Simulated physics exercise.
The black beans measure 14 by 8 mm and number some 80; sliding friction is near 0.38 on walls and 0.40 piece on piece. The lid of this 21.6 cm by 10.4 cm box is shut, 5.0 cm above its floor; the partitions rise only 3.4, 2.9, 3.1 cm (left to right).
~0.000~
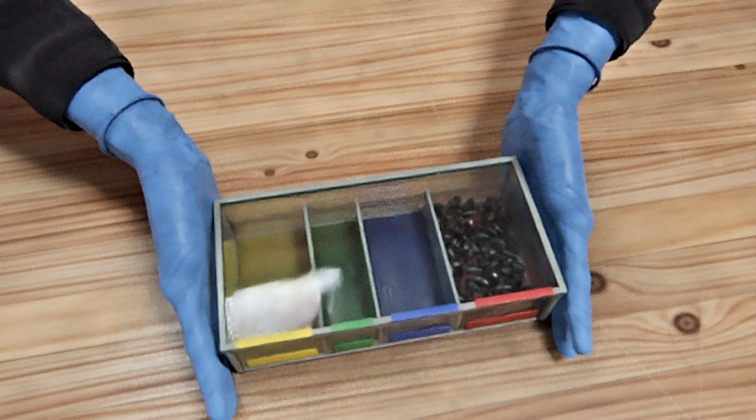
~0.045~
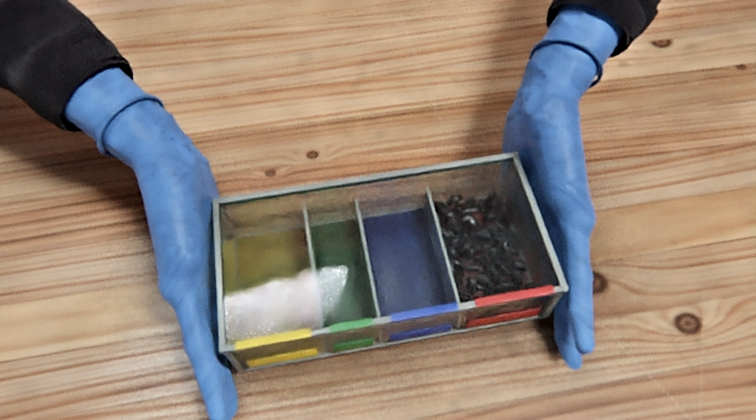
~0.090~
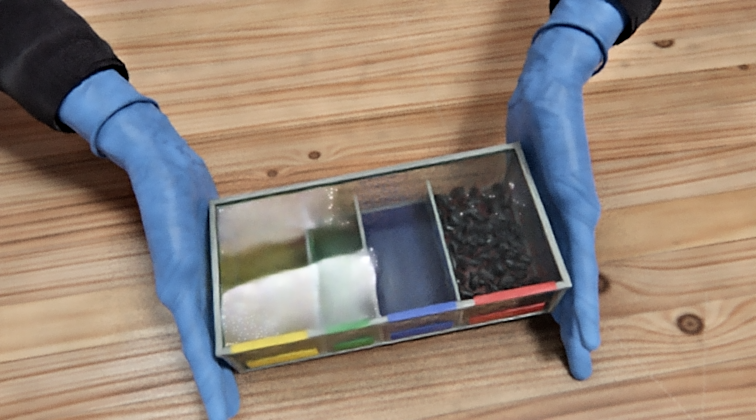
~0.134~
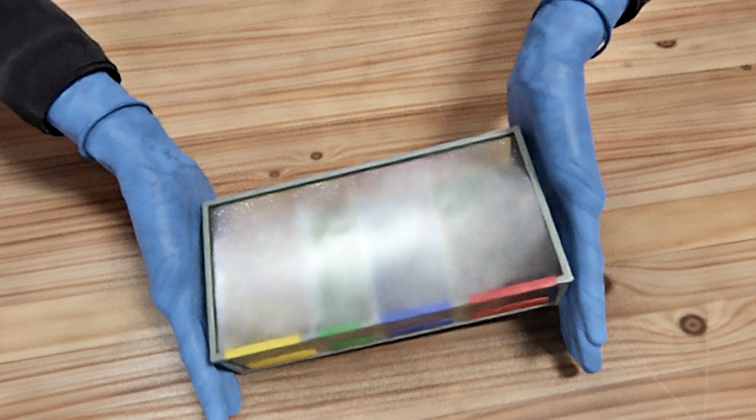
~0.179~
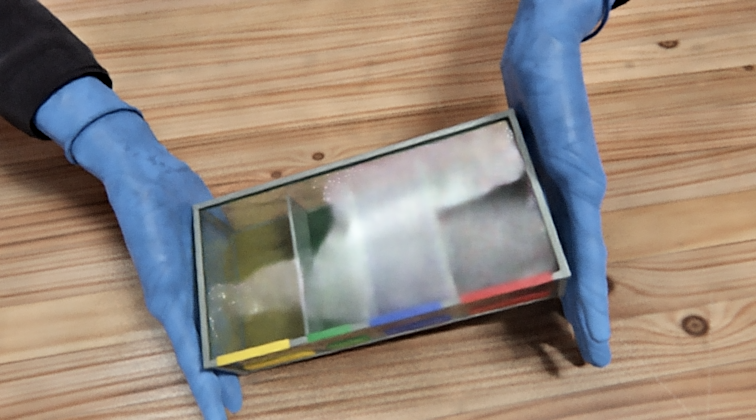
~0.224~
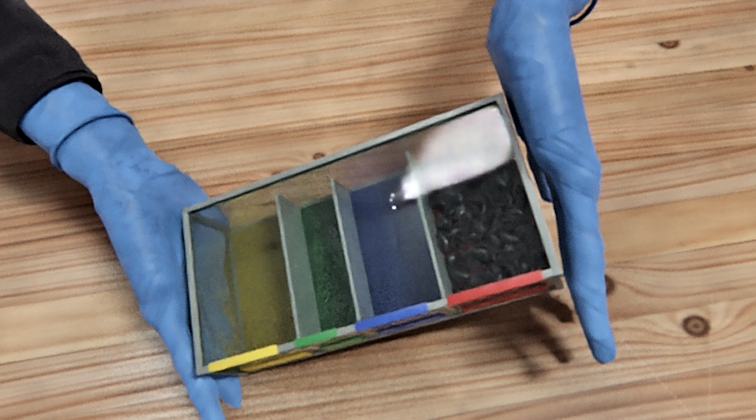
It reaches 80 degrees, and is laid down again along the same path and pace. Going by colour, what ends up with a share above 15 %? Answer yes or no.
Red: Yes, blue: Yes, green: Yes, yellow: No.
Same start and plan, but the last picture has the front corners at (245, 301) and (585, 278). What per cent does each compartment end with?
Red 100; blue 0; green 0; yellow 0.
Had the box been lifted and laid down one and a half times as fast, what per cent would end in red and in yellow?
Red 35, yellow 5.
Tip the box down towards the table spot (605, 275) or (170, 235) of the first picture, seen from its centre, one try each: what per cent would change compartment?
About 0 and 70 per cent.
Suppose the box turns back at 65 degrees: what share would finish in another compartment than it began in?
About 30 per cent.
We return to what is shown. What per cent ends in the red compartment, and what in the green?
Red 35; green 30.
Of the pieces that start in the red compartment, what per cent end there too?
Some 40 per cent.
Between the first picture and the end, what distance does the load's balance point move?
Roughly 7.5 cm.
Then, at 0.72 s, tilt 78 degrees; red 75 %, blue 25 %.
After 1.06 s, tilt 31 degrees; red 35 %, blue 30 %, green 30 %, yellow 5 %.
After 1.49 s, tilt 0 degrees; red 35 %, blue 30 %, green 30 %, yellow 5 %.
By 2.0 s all is still; red 35 %, blue 30 %, green 30 %, yellow 5 %.
